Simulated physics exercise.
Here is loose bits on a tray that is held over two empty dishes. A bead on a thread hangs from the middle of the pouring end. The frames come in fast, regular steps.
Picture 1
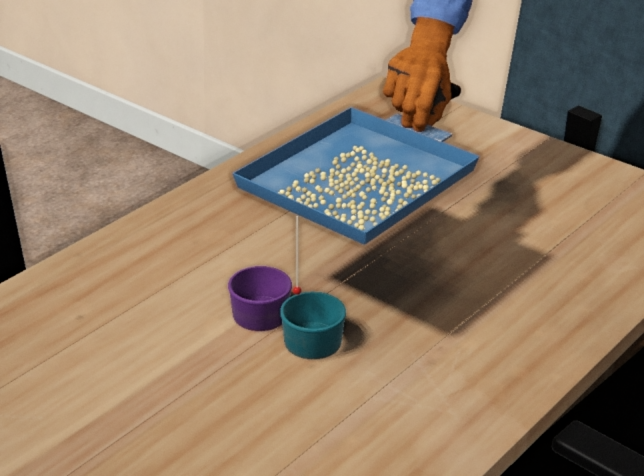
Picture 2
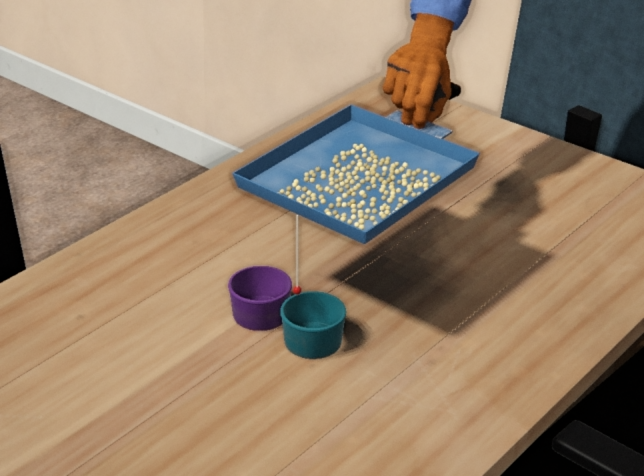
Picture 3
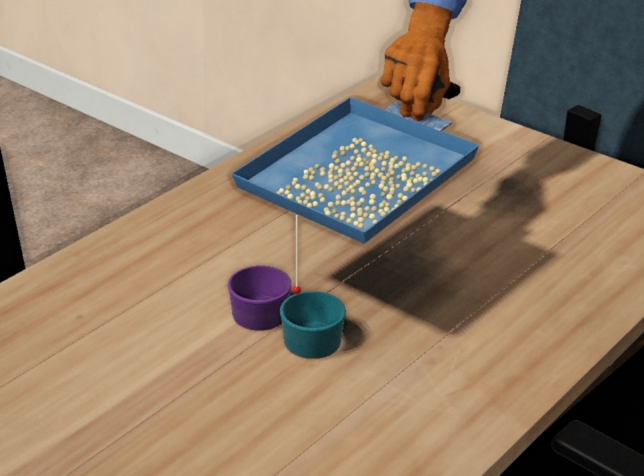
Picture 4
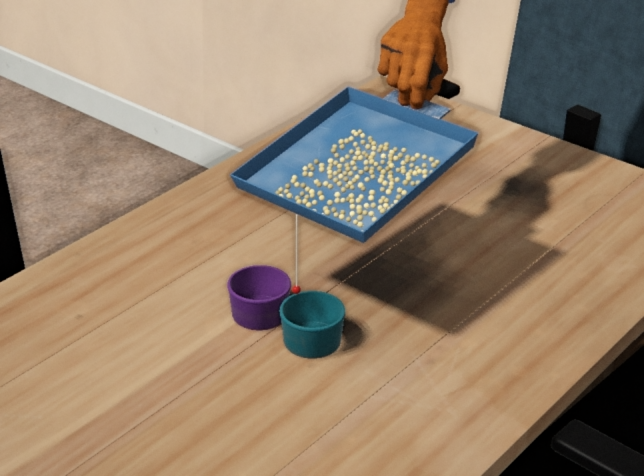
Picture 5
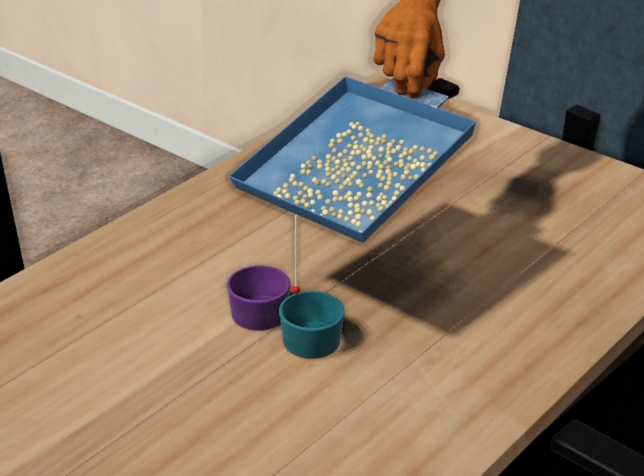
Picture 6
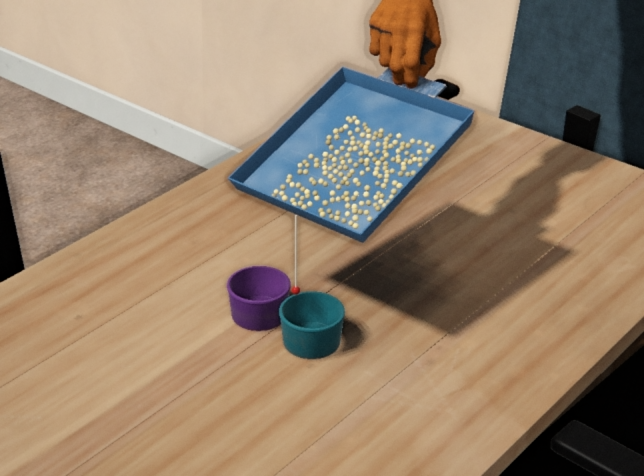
Gloved hand raising the back of a blue tray of pale beans, gradually tilting it above purple and teal dishes.
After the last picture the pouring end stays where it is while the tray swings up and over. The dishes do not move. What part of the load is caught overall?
Together they catch under half.
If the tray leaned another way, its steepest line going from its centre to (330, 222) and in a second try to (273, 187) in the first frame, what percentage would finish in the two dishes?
Near 0 % and 70 %.
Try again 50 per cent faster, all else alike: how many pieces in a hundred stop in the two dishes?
Close to 10 per cent.
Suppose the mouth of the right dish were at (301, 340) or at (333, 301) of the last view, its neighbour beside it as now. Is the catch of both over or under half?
In turn: Over half; the smaller part.
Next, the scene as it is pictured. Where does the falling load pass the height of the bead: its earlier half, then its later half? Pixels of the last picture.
The first part at (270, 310); the rest at (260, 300).
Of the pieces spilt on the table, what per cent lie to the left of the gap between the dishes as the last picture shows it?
Some 80 per cent.
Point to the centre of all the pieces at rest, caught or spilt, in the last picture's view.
Roughly at (242, 358).
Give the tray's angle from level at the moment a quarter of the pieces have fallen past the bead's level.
Near 105 degrees.
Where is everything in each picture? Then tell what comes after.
Corners of the pouring end near (238, 173) and (365, 229), level; middle of the load near (359, 187), soya beans; left dish near (240, 310); right dish near (293, 338); bead on its thread near (297, 291), in the first picture.
Corners of the pouring end near (238, 173) and (365, 229), level; middle of the load near (359, 186), in the second picture.
Corners of the pouring end near (237, 173) and (364, 229), tipped barely, level across its low end; middle of the load near (358, 182), in the third picture.
Corners of the pouring end near (235, 174) and (362, 229), tipped a little, level across its low end; middle of the load near (357, 177), in the fourth picture.
Corners of the pouring end near (234, 175) and (361, 229), tipped a little, level across its low end; middle of the load near (355, 174), in the fifth picture.
Corners of the pouring end near (233, 177) and (360, 230), tipped clearly, level across its low end; middle of the load near (352, 172), near a quarter on the move; left dish near (239, 310); right dish near (292, 337), in the sixth picture.
Shortly afterwards, tray tipped steeply; all but a few on the tray; only a few in the air.
Next, tray tipped right over; the bulk on the tray; only a few in the left dish; only a few outside both; near a quarter in the air.
Some moments later, tray tipped past a quarter turn; only a few in the right dish; a little in the left dish; all but a few outside both.
In the end, tray tipped past a quarter turn; only a few in the right dish; a little in the left dish; all but a few outside both.
